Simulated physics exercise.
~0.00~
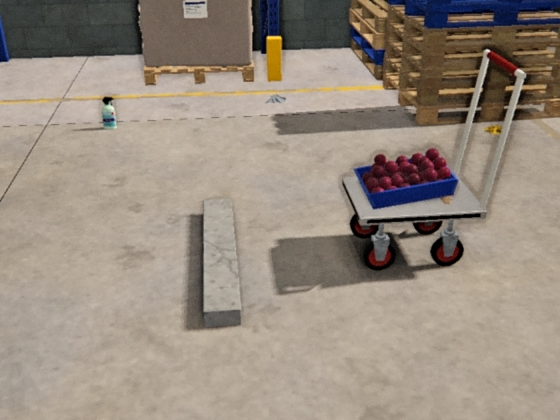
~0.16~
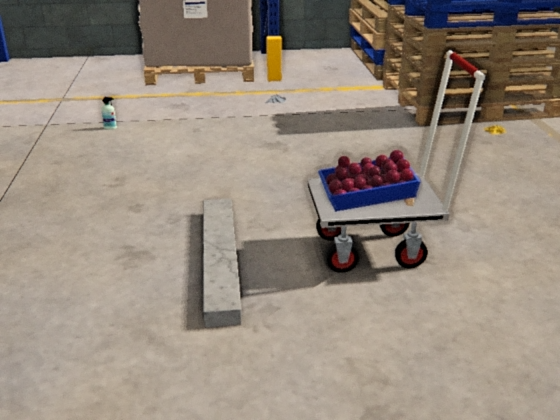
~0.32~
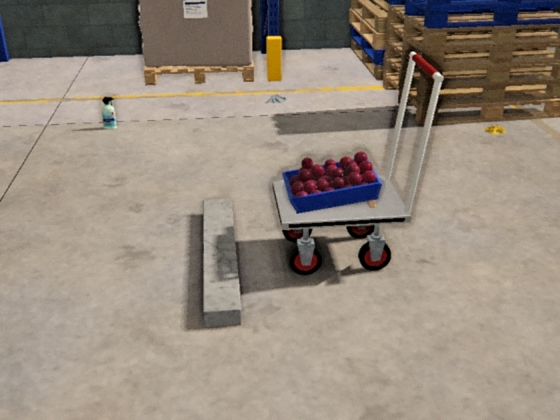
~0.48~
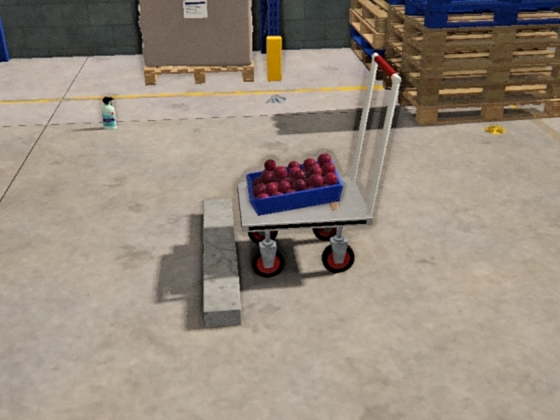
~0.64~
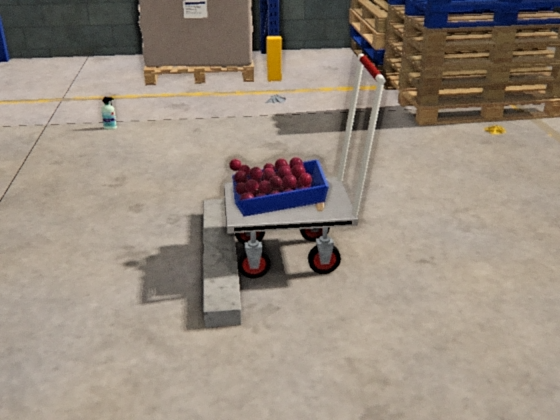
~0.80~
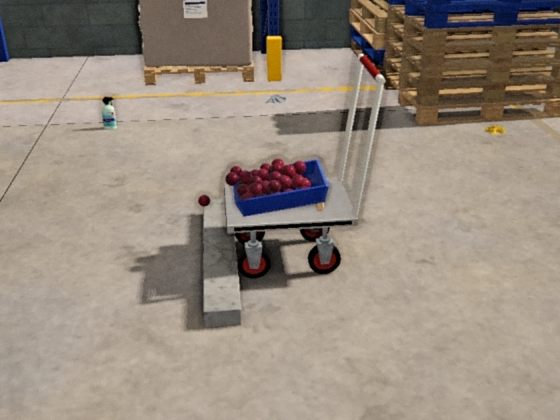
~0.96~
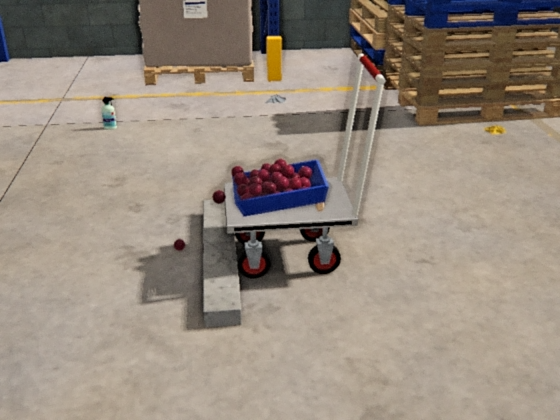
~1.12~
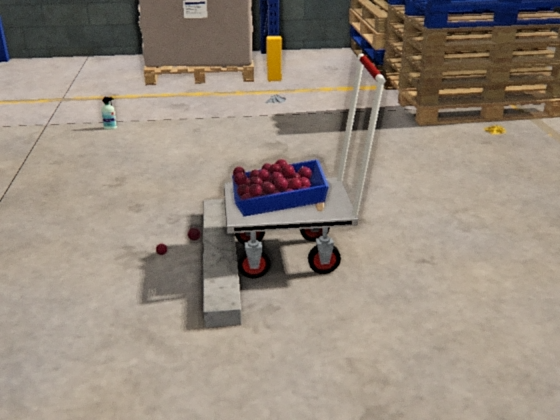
A trolley rolls left, stops at a kerb, and two red onions tumble from its blue tub.
